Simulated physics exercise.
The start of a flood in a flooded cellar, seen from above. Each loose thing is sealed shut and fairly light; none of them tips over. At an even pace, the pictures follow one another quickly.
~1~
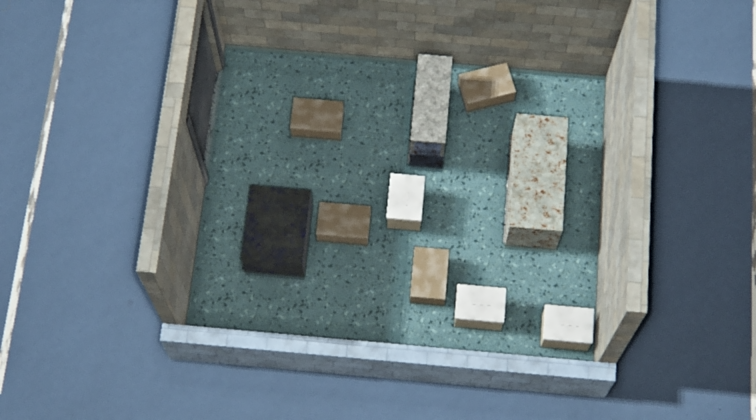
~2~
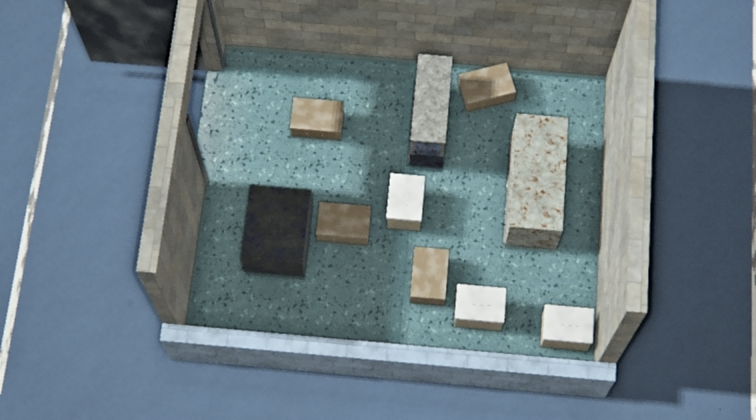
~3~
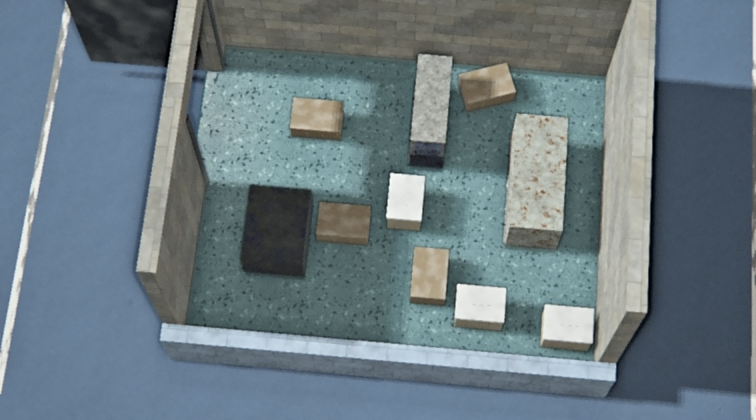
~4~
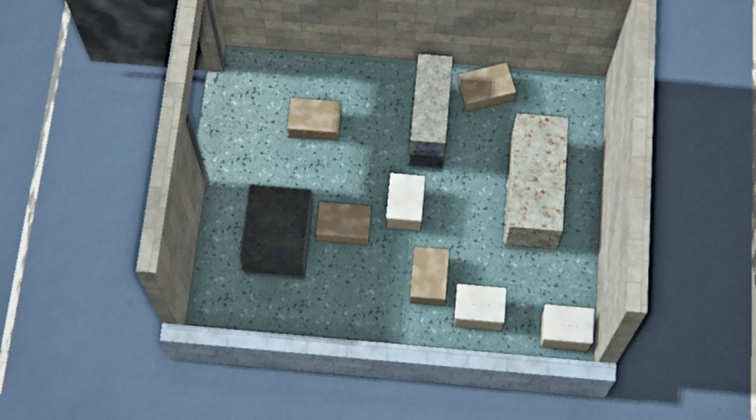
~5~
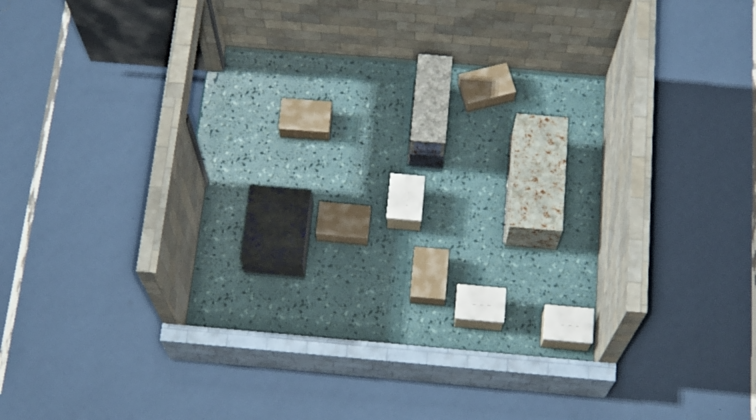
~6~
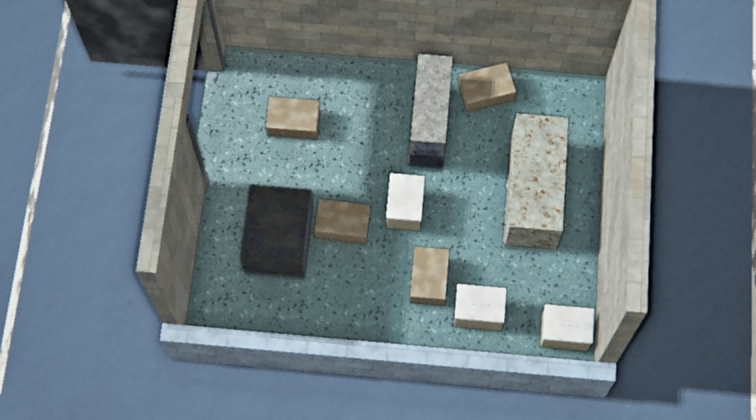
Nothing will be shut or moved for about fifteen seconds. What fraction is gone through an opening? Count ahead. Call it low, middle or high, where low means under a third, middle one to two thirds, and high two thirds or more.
Low.
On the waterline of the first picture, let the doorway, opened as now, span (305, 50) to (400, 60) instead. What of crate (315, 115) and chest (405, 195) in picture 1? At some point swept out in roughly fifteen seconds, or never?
Result per object, in order: Exits at some point, exits at some point.
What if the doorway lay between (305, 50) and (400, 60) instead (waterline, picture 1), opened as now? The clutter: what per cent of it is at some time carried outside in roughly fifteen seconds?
Near 40 percent, give or take.
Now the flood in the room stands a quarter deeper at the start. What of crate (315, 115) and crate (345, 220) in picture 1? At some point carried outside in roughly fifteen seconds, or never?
Swept away, then swept away.
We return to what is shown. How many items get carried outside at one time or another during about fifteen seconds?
I make it 2.
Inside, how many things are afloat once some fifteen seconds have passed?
By my reckoning the number comes out at 3.
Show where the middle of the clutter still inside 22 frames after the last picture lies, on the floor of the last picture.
Their centre sits close to (419, 198) on the floor of the last picture.
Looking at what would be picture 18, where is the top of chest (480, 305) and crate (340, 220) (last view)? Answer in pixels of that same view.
First object around (427, 290); second object around (245, 114).
A moment on, 0 of 7 are out; 7 afloat.
Next, 1 of 7 are out; 6 afloat.
Later, 2 of 7 are out; 3 afloat.
In the end, 2 of 7 are out; 3 afloat.
